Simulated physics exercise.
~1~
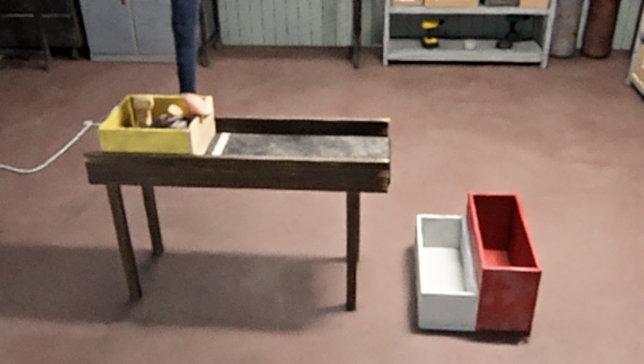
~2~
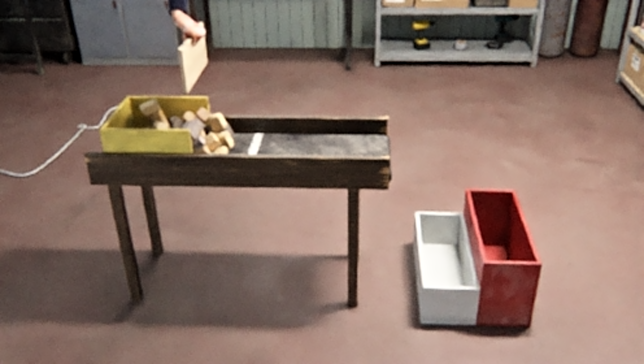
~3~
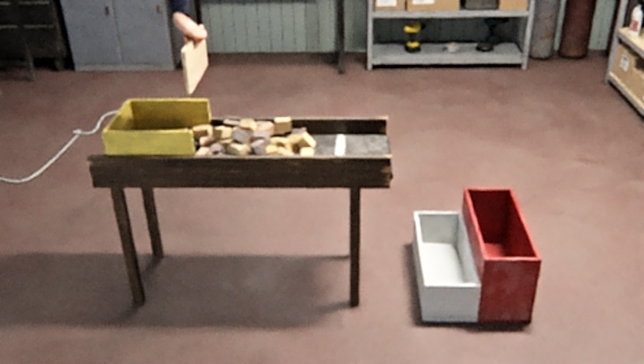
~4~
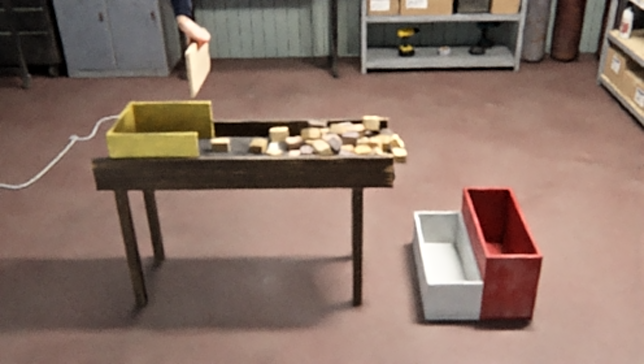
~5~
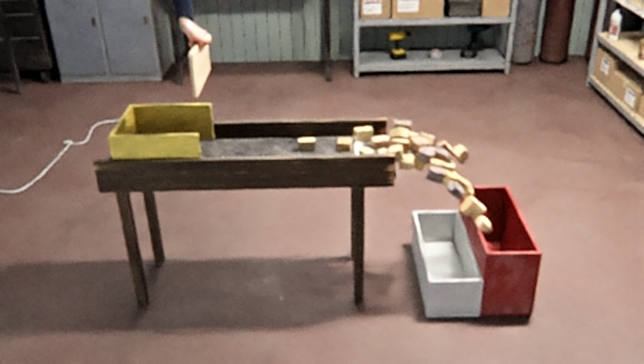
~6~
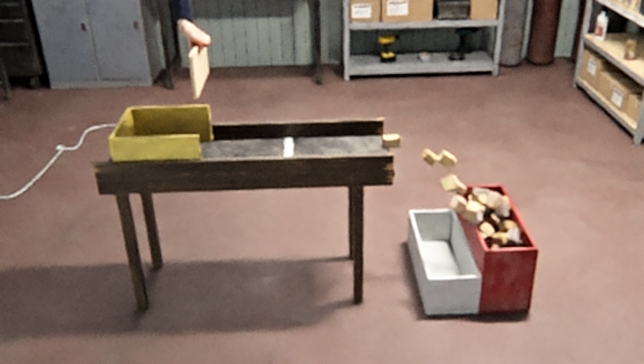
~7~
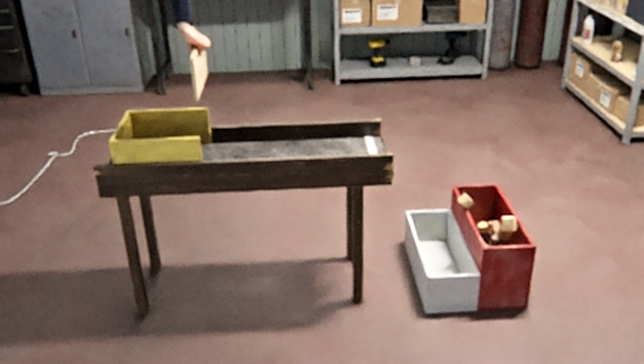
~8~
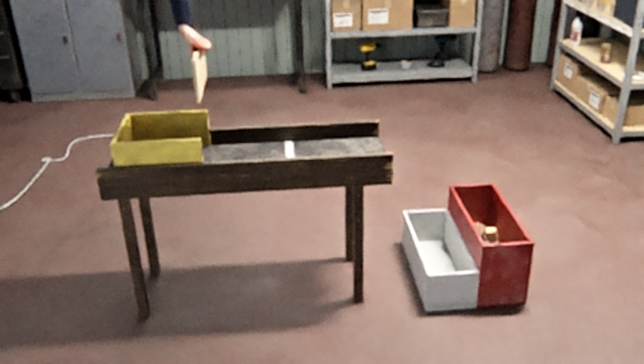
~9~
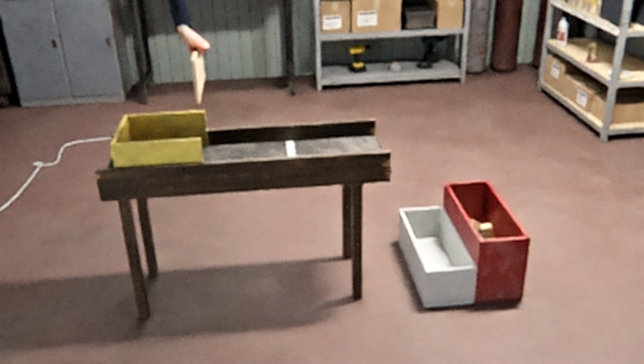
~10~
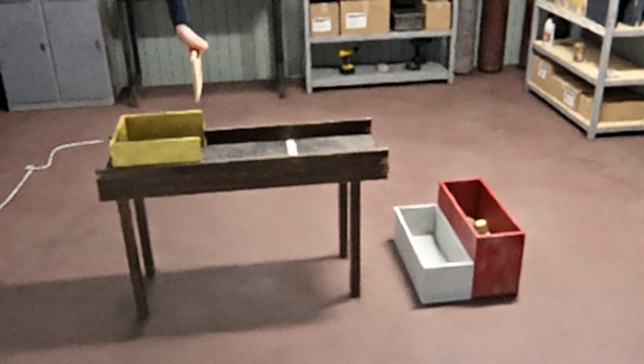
Wooden blocks ride a belt from a yellow pen and tumble mostly into a red bin.
